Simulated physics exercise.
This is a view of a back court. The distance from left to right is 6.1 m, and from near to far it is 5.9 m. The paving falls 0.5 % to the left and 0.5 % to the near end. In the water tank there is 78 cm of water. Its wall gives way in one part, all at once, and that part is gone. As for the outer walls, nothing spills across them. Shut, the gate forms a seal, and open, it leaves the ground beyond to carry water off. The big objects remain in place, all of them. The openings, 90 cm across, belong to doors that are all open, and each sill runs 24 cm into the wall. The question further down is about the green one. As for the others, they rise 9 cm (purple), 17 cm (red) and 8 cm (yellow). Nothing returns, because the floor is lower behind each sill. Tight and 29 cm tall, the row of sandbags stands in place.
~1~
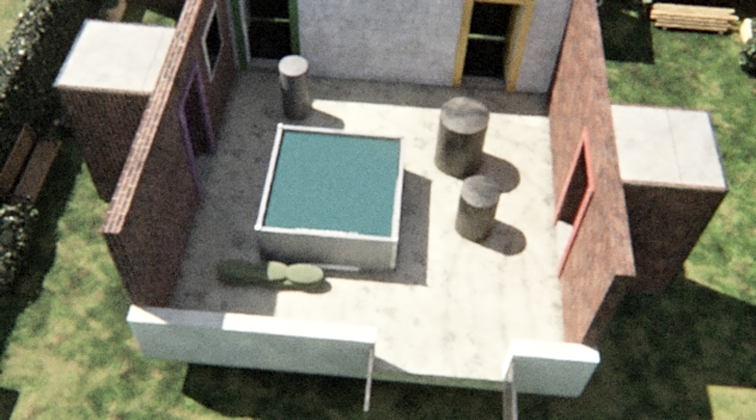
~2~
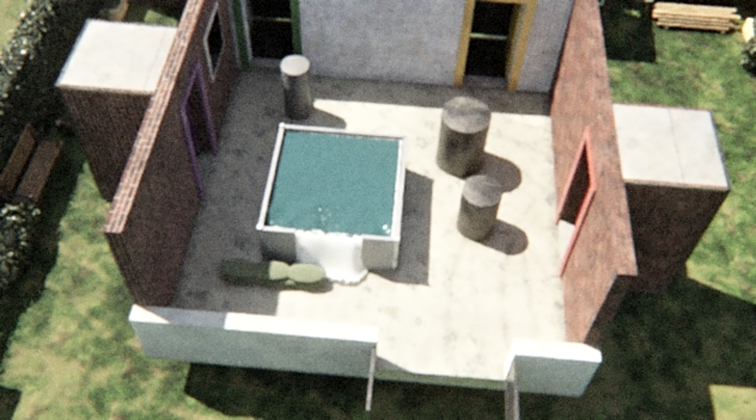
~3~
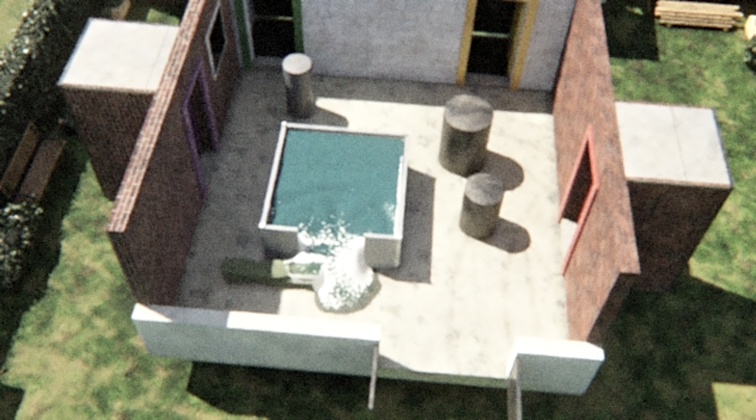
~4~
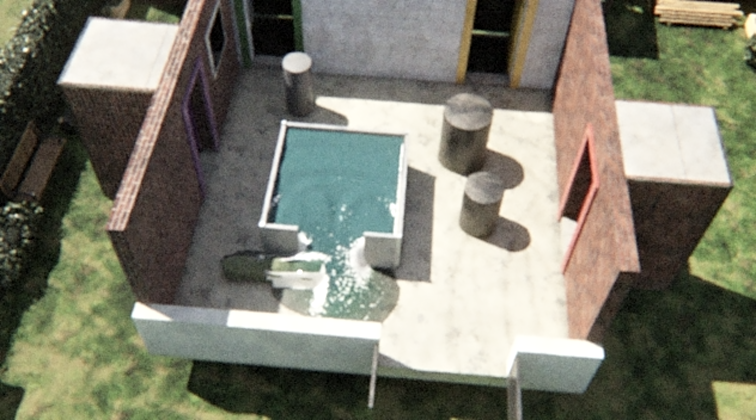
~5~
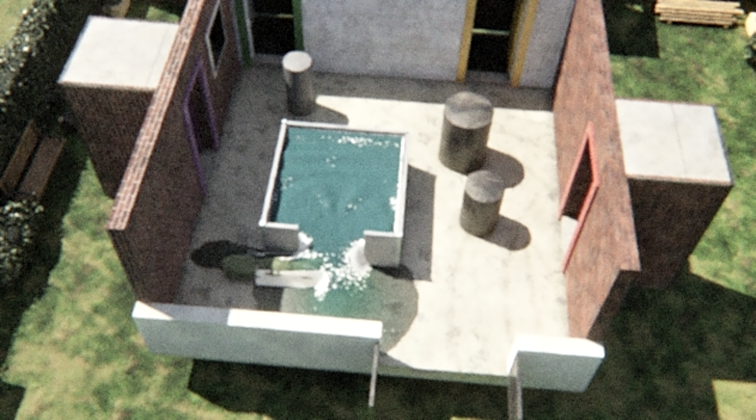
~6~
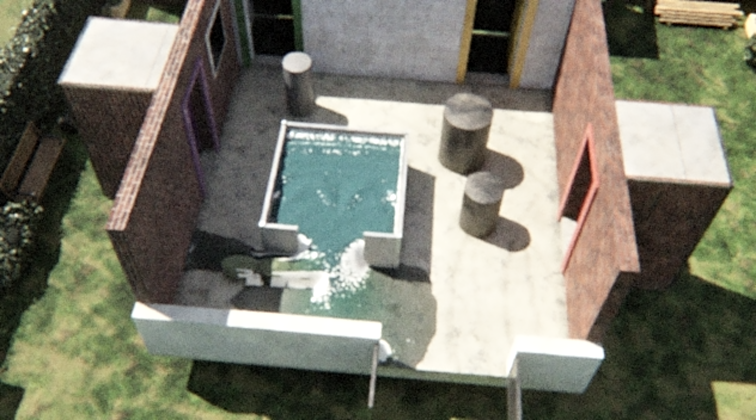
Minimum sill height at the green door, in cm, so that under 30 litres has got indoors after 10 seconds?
Approx. 12.5 cm.
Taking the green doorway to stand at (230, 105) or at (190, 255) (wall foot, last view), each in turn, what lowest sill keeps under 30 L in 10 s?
About 8.5 cm, then about 17 cm.
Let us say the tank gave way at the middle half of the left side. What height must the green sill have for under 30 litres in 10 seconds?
With that break, close to 15 cm.
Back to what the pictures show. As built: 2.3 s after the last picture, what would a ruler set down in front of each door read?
In cm: Purple 8, green 0, red 4, yellow 0.
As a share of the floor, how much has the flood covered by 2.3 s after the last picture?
Around 45 per cent of the floor.
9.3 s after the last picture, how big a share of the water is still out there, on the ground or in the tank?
About 74 in every hundred.
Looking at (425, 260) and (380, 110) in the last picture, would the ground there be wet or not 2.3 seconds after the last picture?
In that order: Dry, still dry.
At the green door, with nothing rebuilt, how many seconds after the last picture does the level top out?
It peaks around 4.0 s.
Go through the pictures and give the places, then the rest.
The first frame shows still water, 78 cm deep, in the water tank at (335, 183); the green door at (267, 32) is dry.
In the second frame, water pours out at (329, 252) and has run 0.3 m, to (346, 282); about 17 cm deep outside, 78 cm at the back.
In the third frame, the gap is at (332, 252), the front 0.9 m out at (330, 309); the back of the water tank holds 78 cm.
In the fourth frame, the front is at a hidden place, 1.5 m from the gap at (332, 251); 2.1 m2 of floor is wet, 78 cm left at the back.
In the fifth frame, the gap is at (332, 250), the front 1.7 m out at (198, 260); the back of the water tank holds 73 cm.
In the sixth frame, the front is at a hidden place, 2.0 m from the gap at (332, 251); 4.1 m2 of floor is wet, 65 cm left at the back; the green door at (271, 29), 4.7 m from the gap, is still 4.1 m from the nearest water.
Then, 0.7 s after the last picture water covers 25 % of the floor, deepest (56 cm) near (321, 264); it has not reached the green door.
Then, 2.3 s after the last picture water covers 45 % of the floor, deepest (38 cm) near (321, 264); it has not reached the green door.
Then, 9.3 s after the last picture water covers 95 % of the floor, deepest (15 cm) near (321, 264); 8 cm at the green door, 23 litres in over its 13 cm sill.
At the green door as built, the water peaked near 17 cm, 3.9 s after the last picture.
With a sill of 10.5 cm, 53 litres would have come in within the 10 s; with 14.5 cm, 13 litres. So under 30 litres takes about 12.5 cm.
